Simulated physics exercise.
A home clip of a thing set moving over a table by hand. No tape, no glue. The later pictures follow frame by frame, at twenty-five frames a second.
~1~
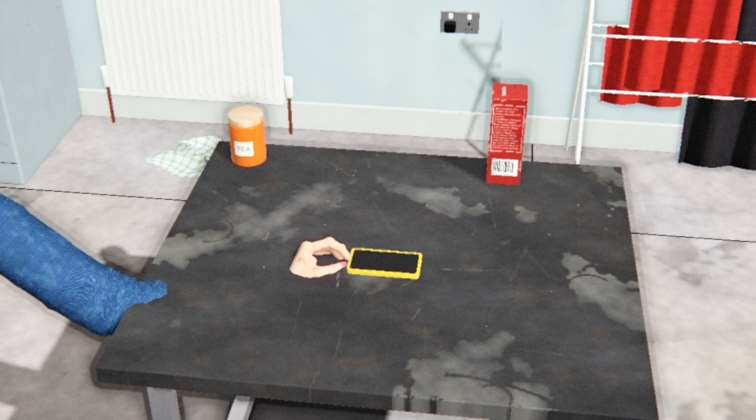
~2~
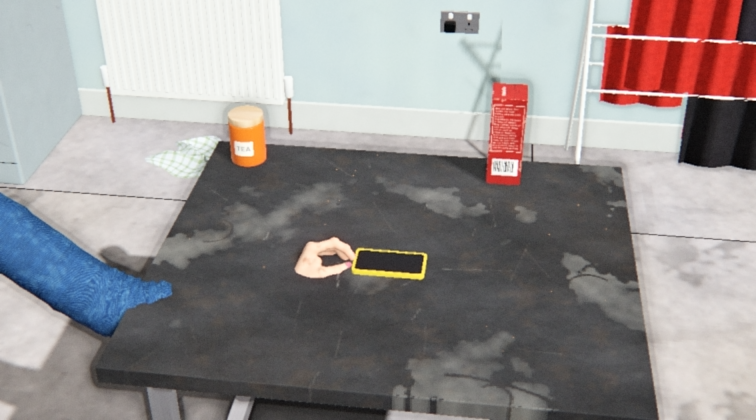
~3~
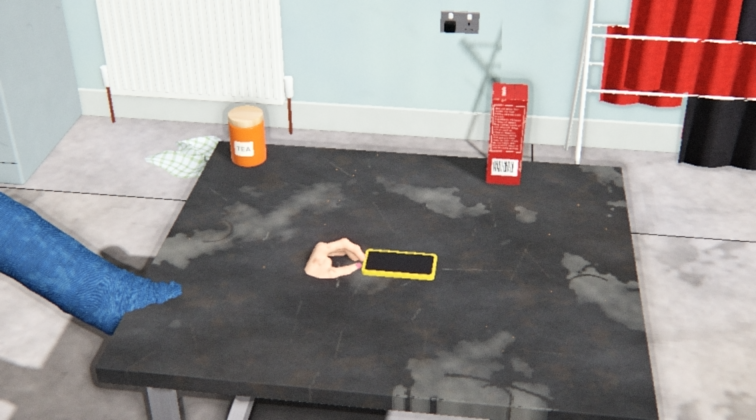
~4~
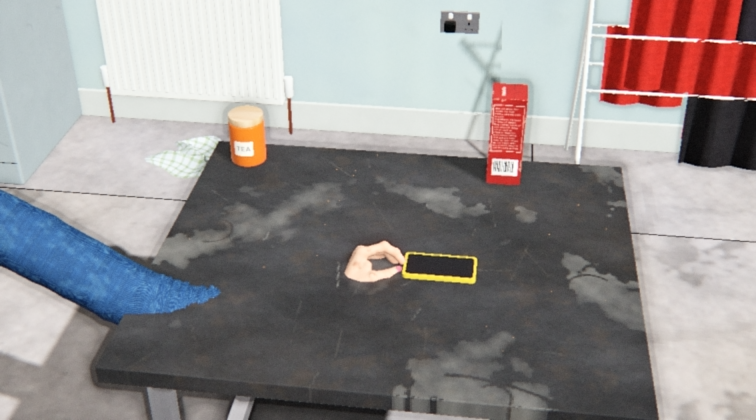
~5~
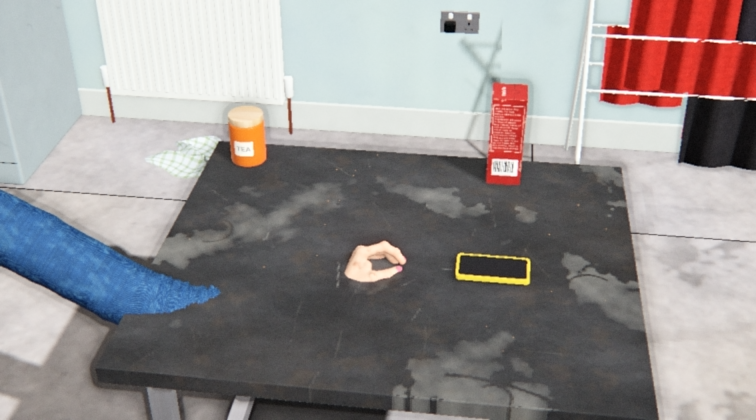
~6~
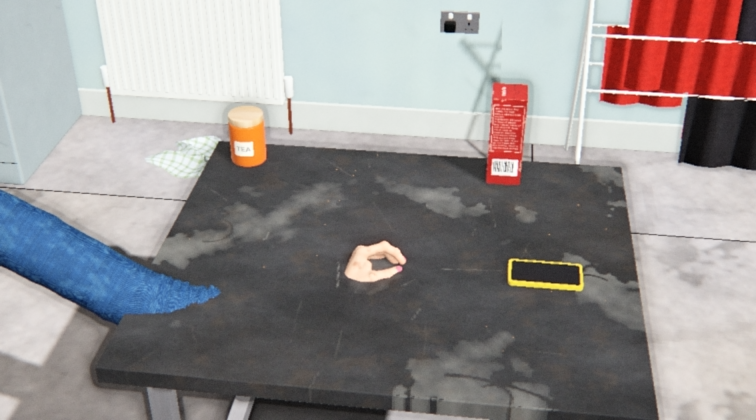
On a dark table, a hand pushes a yellow phone right, then stays as it slides on.
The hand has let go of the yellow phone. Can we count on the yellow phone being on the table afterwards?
The yellow phone goes over the edge.
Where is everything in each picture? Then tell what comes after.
In the first frame, under the hand; yellow phone (385, 263).
In the second frame, under the hand; yellow phone (390, 264).
In the third frame, under the hand; yellow phone (400, 264).
In the fourth frame, yellow phone (440, 267).
In the fifth frame, yellow phone (493, 269) shifted about its own width.
In the sixth frame, yellow phone (545, 274) shifted about its own width.
Then, 0.10 s on from there, yellow phone now off the table.
Then, 0.30 s on from there, things are still on the move.
Then, 0.50 s on from there, as before.
In the end, off the table, yellow phone.
